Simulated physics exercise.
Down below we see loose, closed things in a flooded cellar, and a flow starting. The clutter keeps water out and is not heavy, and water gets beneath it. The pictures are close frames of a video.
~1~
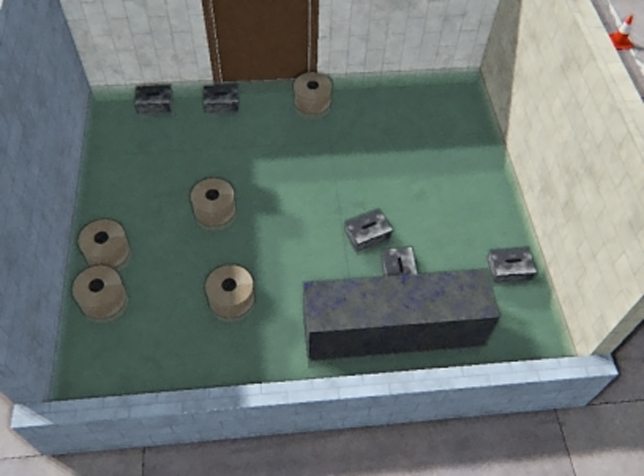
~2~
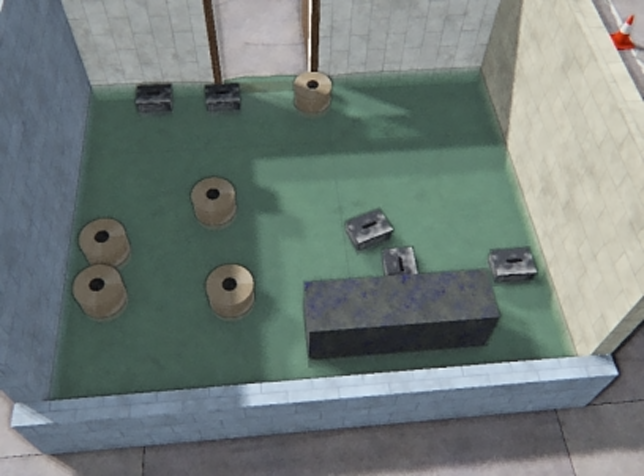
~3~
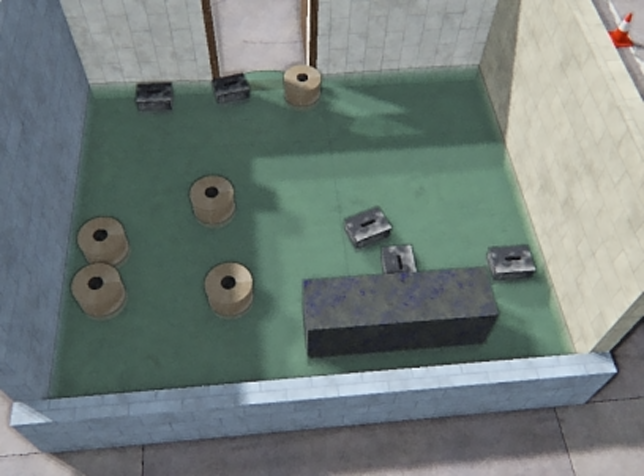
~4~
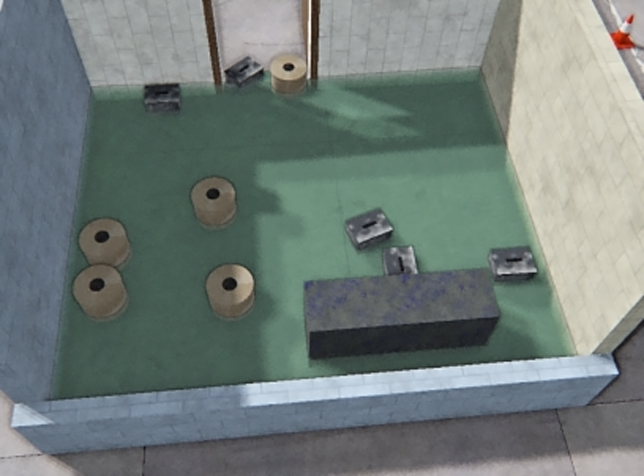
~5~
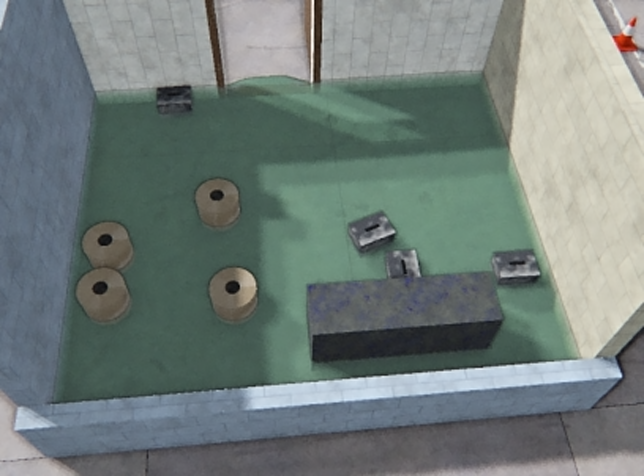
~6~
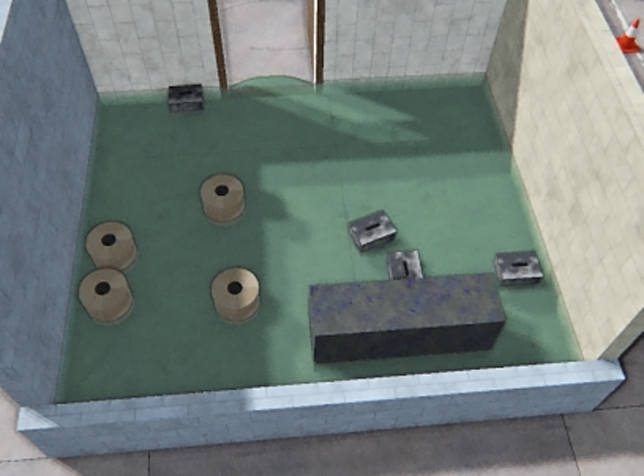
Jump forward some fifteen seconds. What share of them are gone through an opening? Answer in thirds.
One to two thirds.
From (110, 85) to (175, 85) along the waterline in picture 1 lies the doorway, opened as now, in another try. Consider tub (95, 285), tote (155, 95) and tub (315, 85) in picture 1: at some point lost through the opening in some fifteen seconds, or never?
For the three items in order: Contained, escaped, escaped.
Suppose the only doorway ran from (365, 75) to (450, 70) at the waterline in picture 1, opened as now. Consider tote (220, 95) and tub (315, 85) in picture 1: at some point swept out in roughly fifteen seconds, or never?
So, for the first: Escapes the room, and for the second: Escapes the room.
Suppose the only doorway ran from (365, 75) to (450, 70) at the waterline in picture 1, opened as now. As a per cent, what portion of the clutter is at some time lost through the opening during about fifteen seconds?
Close to 30 percent, more or less.
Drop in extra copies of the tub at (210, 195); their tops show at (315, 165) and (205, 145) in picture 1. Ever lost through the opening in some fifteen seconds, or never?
The first copy is swept away and the second is swept away.
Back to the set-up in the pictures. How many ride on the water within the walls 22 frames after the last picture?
Well, I'd say 6.
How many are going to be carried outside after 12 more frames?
I get 3.
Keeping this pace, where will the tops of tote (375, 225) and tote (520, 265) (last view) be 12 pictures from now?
They should be roughly at (360, 202) and (501, 246).
A moment on, 2 of 10 are out; 8 afloat.
Next, 3 of 10 are out; 7 afloat.
Later, 4 of 10 are out; 6 afloat.
In the end, 4 of 10 are out; 6 afloat.
